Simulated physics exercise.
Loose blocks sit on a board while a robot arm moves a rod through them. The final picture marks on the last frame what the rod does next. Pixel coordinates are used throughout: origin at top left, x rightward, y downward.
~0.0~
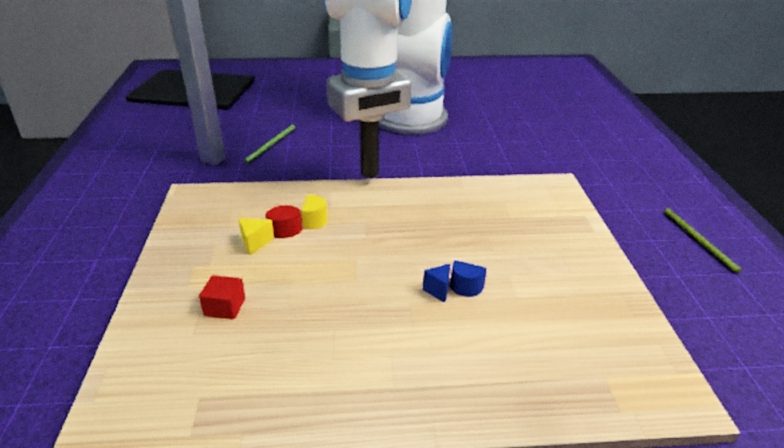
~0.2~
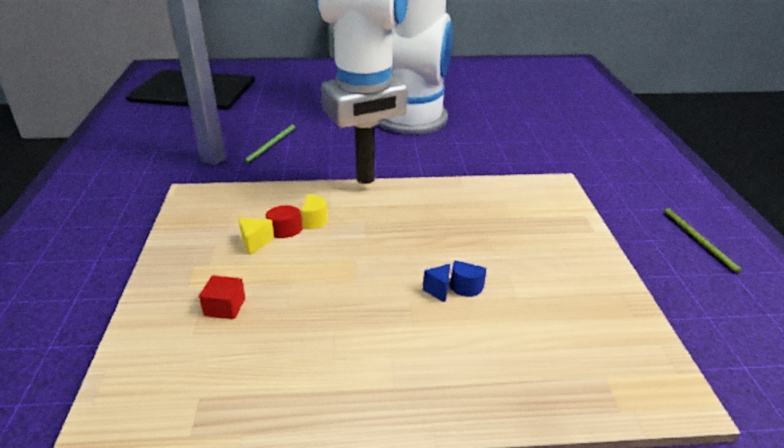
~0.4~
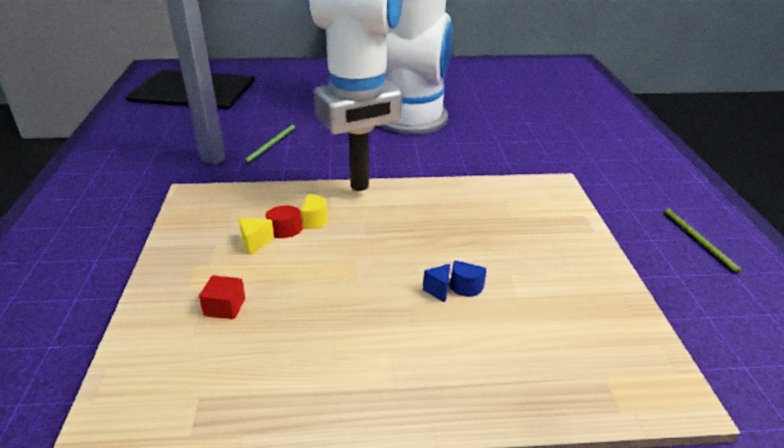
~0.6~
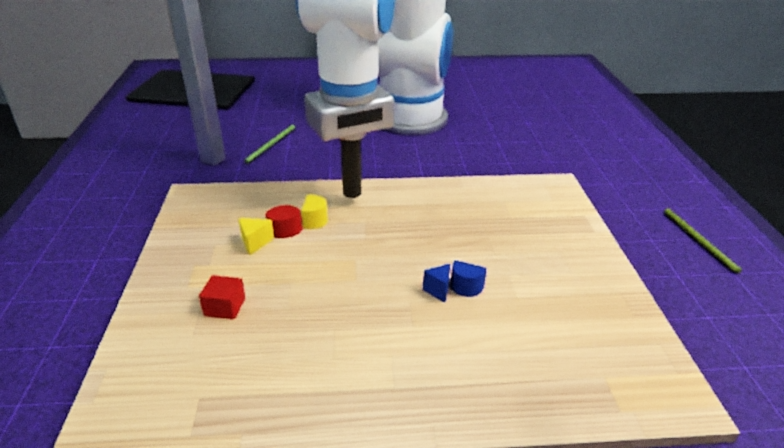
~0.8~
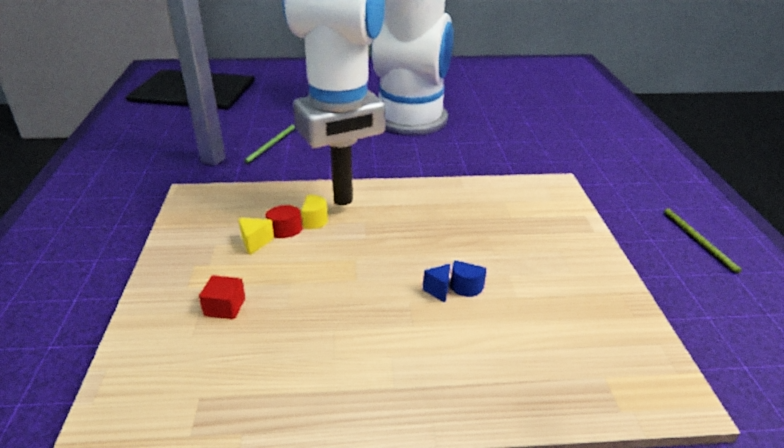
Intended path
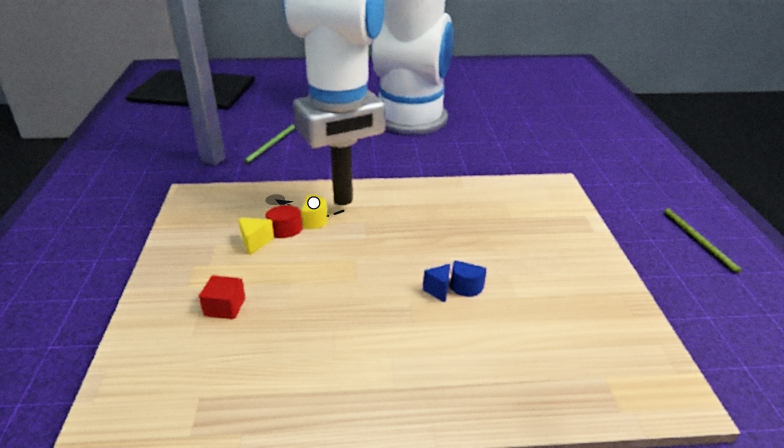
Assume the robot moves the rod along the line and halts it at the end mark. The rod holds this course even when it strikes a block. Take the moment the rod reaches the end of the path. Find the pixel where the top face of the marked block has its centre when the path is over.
I'd place it at (301, 209), taking the centre of its top.
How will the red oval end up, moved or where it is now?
That block ends up displaced.
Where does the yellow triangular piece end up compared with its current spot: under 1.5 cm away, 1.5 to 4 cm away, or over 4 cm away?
Travels under 1.5 cm.
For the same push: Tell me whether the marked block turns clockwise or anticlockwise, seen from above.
From the top: Counterclockwise.
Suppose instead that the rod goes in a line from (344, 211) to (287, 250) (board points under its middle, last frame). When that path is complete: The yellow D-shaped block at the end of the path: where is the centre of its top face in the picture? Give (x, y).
Pixel (259, 231).
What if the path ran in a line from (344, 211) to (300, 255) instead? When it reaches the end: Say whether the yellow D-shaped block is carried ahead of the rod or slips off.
It ends up beside or behind the rod.
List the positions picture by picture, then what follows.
In the first frame, rod's lower end at (370, 173); yellow triangular piece at (253, 224); red oval at (283, 212); yellow D-shaped block at (314, 203).
In the second frame, rod at (366, 180); blocks still.
In the third frame, rod at (360, 186); blocks still.
In the fourth frame, rod at (352, 193); blocks still.
In the fifth frame, rod at (343, 201); yellow triangular piece at (253, 224); red oval at (283, 212); yellow D-shaped block at (314, 203).
Drawn move, from (344, 211) via (318, 216) and (296, 208), ending at (275, 200); the dot is on the yellow D-shaped block.
On the path given first. One third of the way, rod at (317, 206); yellow triangular piece at (250, 226); red oval at (278, 215), turned 30° clockwise; yellow D-shaped block at (302, 209), turned 45° anticlockwise.
Two thirds of the way, rod at (294, 198); yellow triangular piece at (249, 226); red oval at (277, 216), turned 35° clockwise; yellow D-shaped block at (301, 209), turned 55° anticlockwise.
At the end, rod at (274, 190); yellow triangular piece at (249, 226); red oval at (277, 216), turned 35° clockwise; yellow D-shaped block at (301, 209), turned 55° anticlockwise.
